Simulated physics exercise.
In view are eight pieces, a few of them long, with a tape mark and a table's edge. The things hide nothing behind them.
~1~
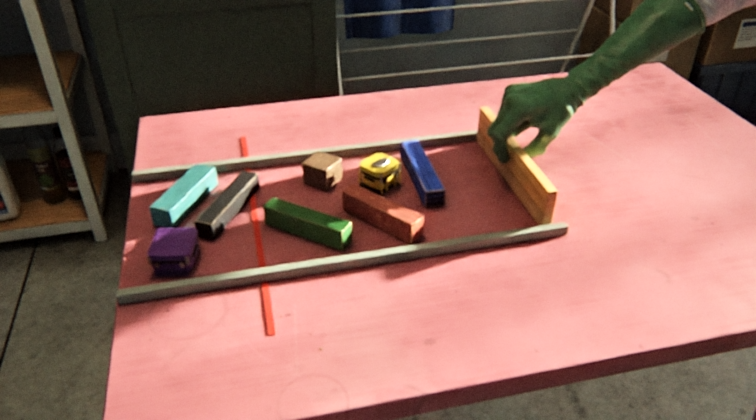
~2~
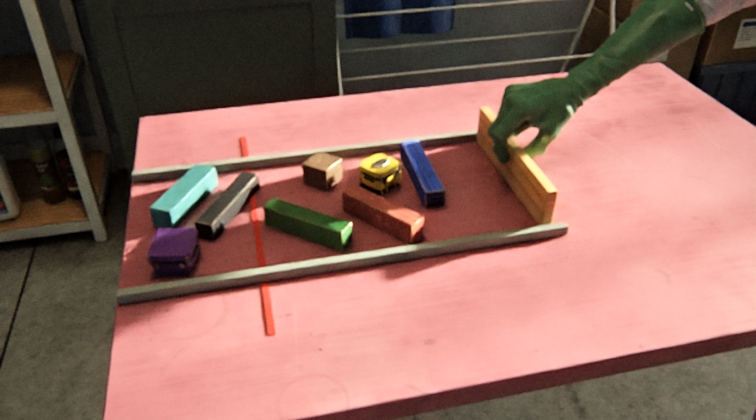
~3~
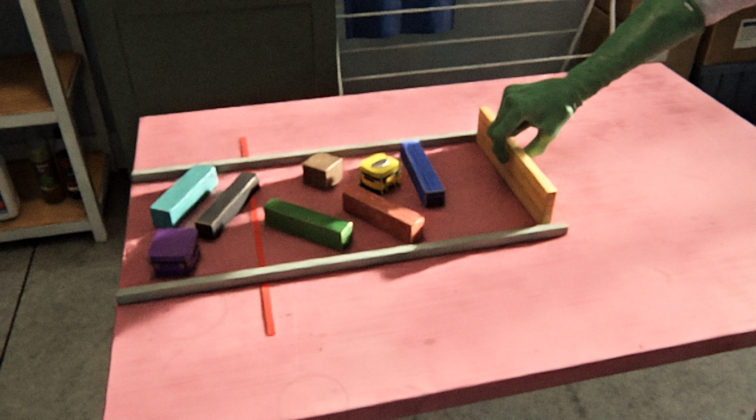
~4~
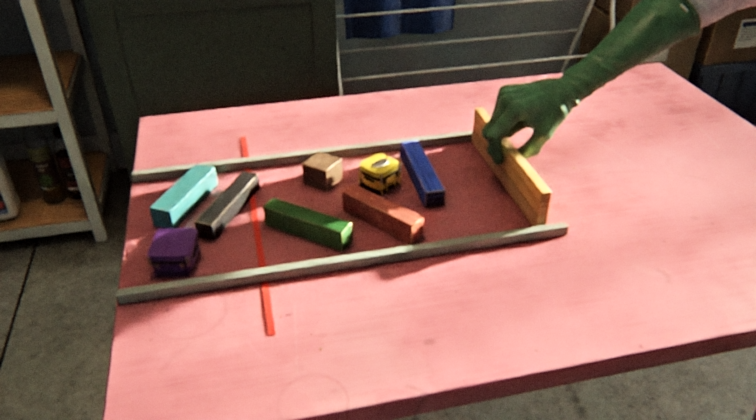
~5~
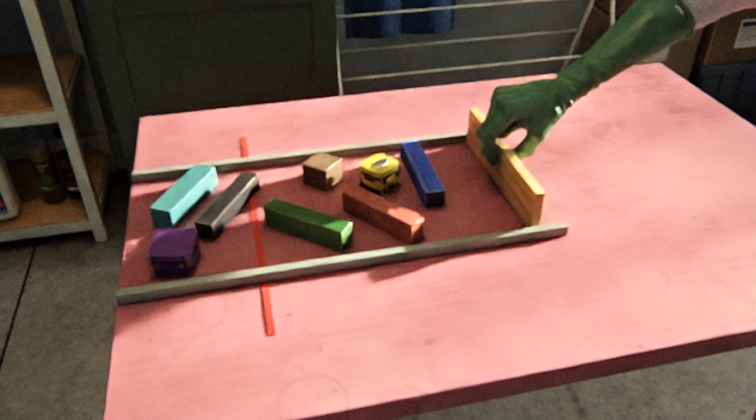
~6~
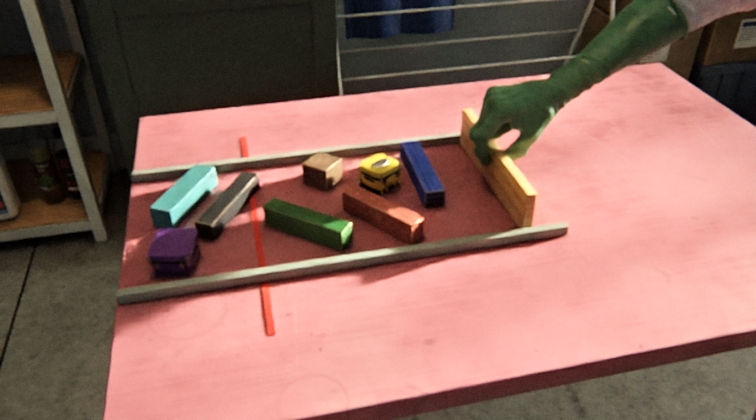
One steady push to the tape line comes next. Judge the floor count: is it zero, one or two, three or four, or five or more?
The floor count is zero.
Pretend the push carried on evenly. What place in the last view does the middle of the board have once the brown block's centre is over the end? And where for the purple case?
The brown block puts it at (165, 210), the purple case at (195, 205).
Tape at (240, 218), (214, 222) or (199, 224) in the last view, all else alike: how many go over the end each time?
Per try: 0; 1; 2.
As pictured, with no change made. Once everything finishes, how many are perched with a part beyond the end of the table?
Number: 0.
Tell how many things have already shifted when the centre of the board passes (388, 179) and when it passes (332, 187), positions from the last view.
Moved so far: 4, then 5.
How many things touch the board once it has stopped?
That number would be 2.
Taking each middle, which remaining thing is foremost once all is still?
Turquoise bar.
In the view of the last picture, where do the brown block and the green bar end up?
Going in order, first (214, 177) and next (212, 243).
Early on, none off yet; purple case at rest near (175, 252); turquoise bar at rest near (185, 195); black stick at rest near (229, 204).
Finally, the number that fall off is zero.
